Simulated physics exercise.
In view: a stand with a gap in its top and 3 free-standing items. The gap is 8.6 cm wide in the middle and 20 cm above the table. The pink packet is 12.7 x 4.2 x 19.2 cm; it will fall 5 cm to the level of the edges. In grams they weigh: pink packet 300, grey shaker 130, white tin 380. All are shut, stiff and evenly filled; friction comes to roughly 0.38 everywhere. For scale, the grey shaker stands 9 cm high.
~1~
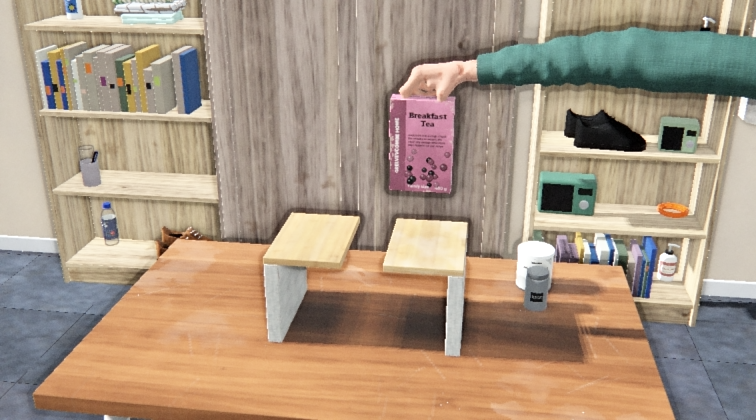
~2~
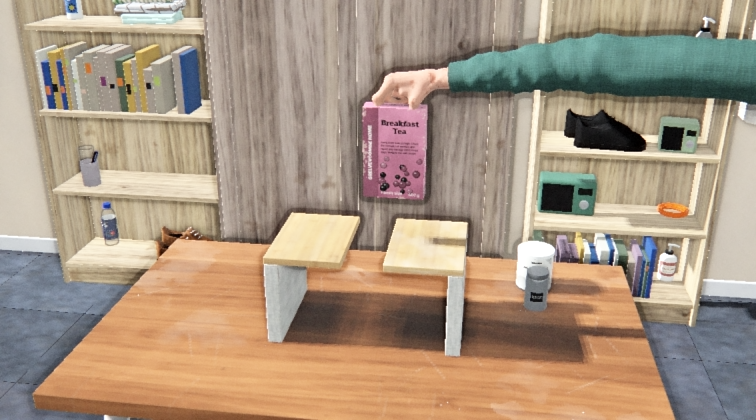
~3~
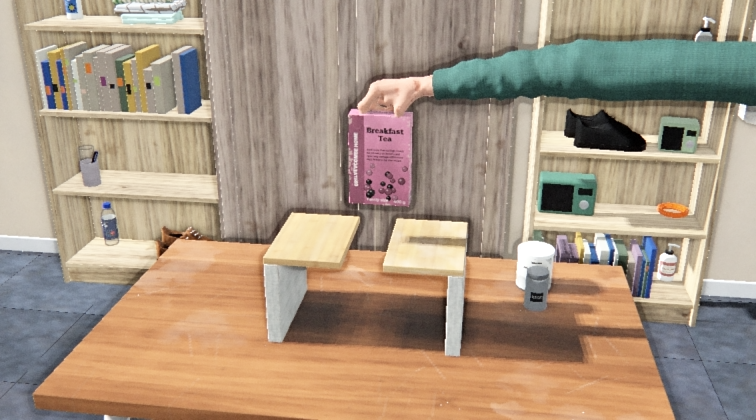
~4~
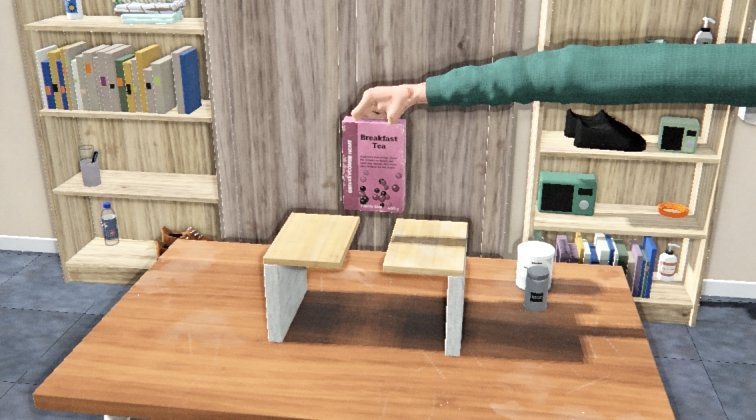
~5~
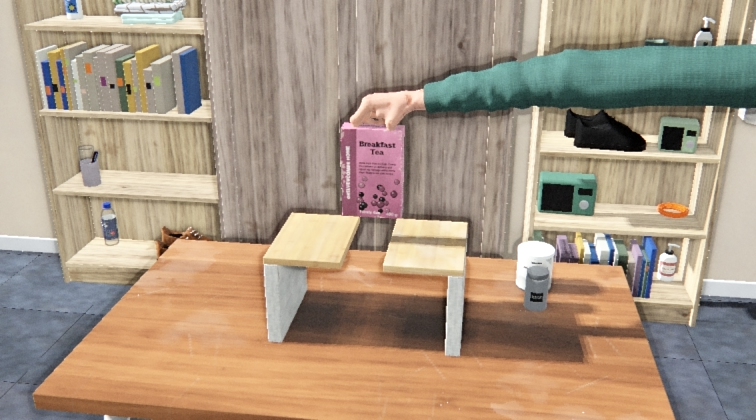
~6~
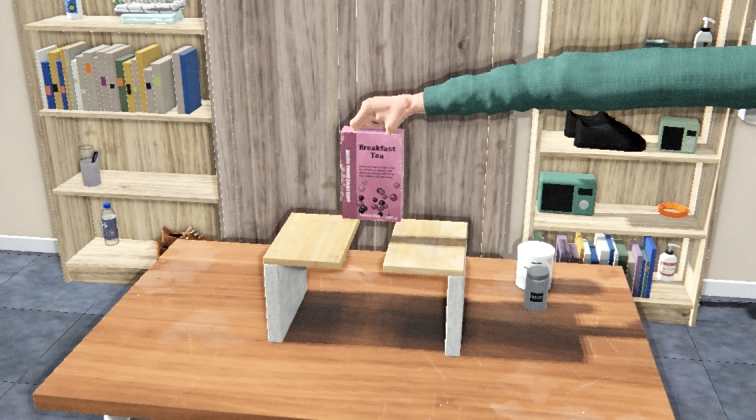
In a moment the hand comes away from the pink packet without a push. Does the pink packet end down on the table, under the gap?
The packet is caught.
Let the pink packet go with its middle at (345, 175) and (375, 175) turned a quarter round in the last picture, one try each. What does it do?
First try: It is caught; second try: It drops through.
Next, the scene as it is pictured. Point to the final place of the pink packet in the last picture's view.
Near (373, 197).
Then, 0.20 s past the last view, pink packet shifted 5 cm near (373, 197).
Then, 0.30 s past the last view, pink packet resting near (373, 197).
Finally, not toppled but over 4 cm from the start, pink packet; the other 2 still in place (within 4 cm). Final places as that camera would see them, pink packet near (373, 197). The packet lodges.
